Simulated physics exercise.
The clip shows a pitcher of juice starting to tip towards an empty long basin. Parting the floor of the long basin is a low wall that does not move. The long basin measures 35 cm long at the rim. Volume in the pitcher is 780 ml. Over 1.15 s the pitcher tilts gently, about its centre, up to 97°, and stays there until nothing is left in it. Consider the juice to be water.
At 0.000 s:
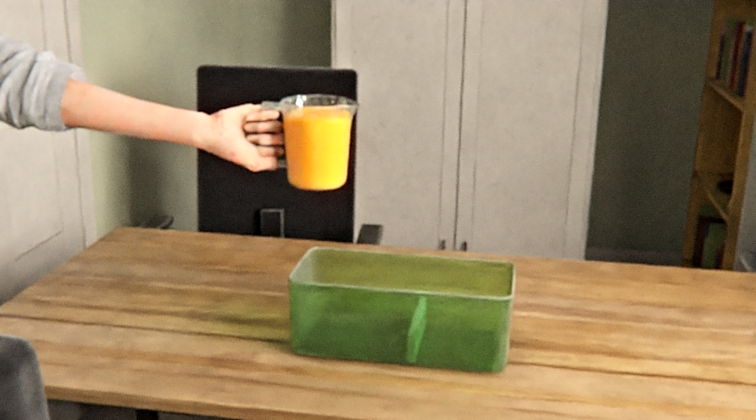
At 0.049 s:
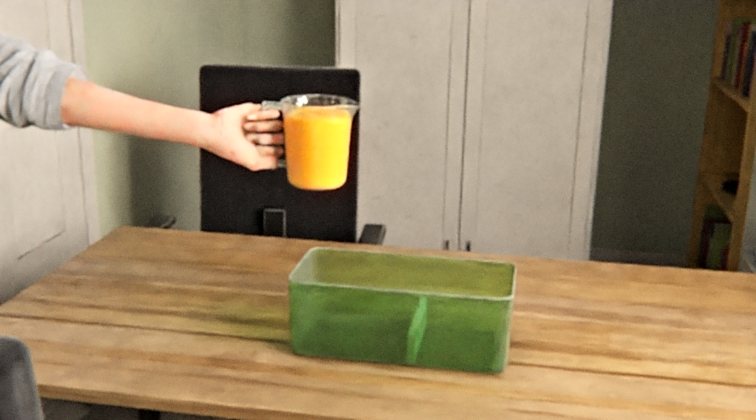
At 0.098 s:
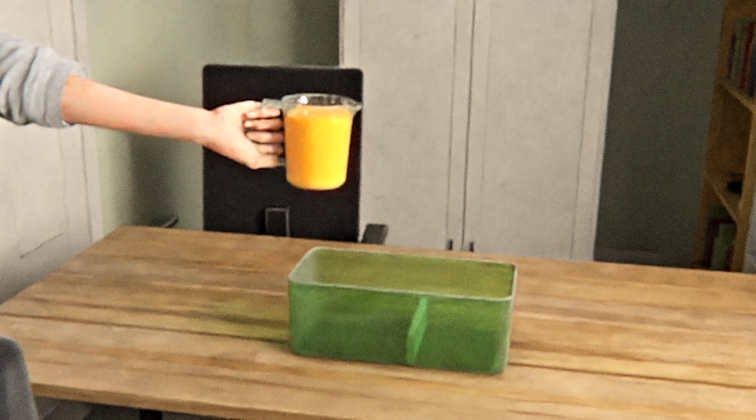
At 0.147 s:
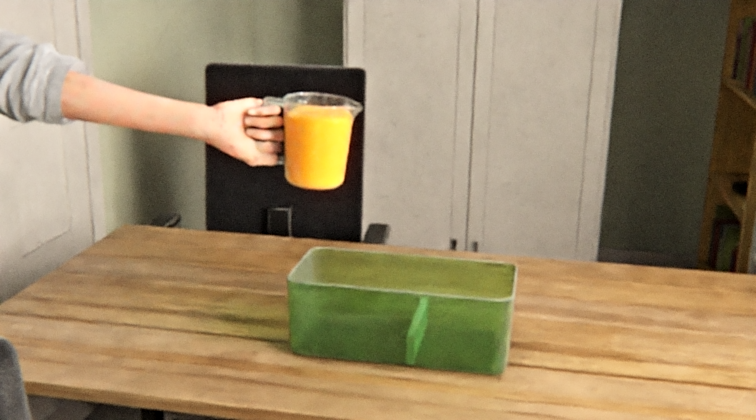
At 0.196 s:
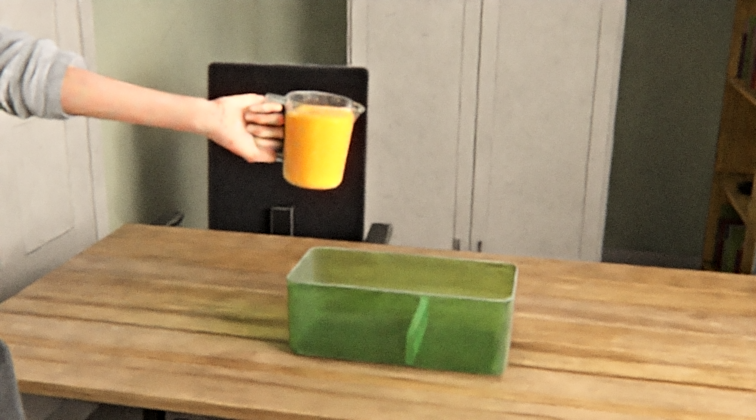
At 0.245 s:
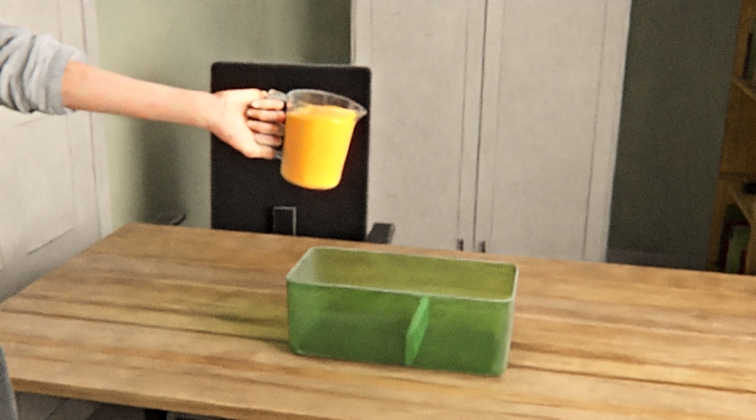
An arm in a grey sleeve reaches in from the left above a wooden table, seen from slightly above, with a black chair, pale cabinet doors and a bookshelf behind. The hand grips a clear pitcher of orange juice over an empty, see-through green basin with a low wall inside. The pitcher is upright at first, then tilts slightly to the right, while the camera drifts a little.
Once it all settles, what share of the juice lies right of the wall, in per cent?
53 %.
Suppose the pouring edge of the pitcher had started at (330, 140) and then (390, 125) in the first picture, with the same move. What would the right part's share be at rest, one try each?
Respectively about 5 and 95 percent.
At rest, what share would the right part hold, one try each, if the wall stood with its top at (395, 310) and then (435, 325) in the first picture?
The first gives near 95 per cent and the second near 15 per cent.
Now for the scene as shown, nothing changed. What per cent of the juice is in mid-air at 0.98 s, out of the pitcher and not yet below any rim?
Around 26 per cent of the liquid is in flight.
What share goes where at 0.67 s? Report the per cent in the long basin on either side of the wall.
Around 1 on the left side and 0 on the right side.
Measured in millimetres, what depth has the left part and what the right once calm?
I'd say close to 12 mm on the left, close to 18 mm on the right.
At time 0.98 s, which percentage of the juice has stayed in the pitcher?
38 %.
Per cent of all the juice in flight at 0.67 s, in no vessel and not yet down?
I'd say close to 14 per cent.
By 0.67 s the tilt is 60° and 84 per cent is still to pour, 1 is left of the wall and 0 right of it.
By 0.98 s the tilt is 92° and 38 per cent is still to pour, 8 is left of the wall and 28 right of it.
By 1.30 s the tilt is 97° and 6 per cent is still to pour, 33 is left of the wall and 52 right of it.
By 1.65 s the tilt is 97° and 1 per cent is still to pour, 44 is left of the wall and 53 right of it.
At rest 45 per cent lies left of the wall, 53 right of it and 2 outside.
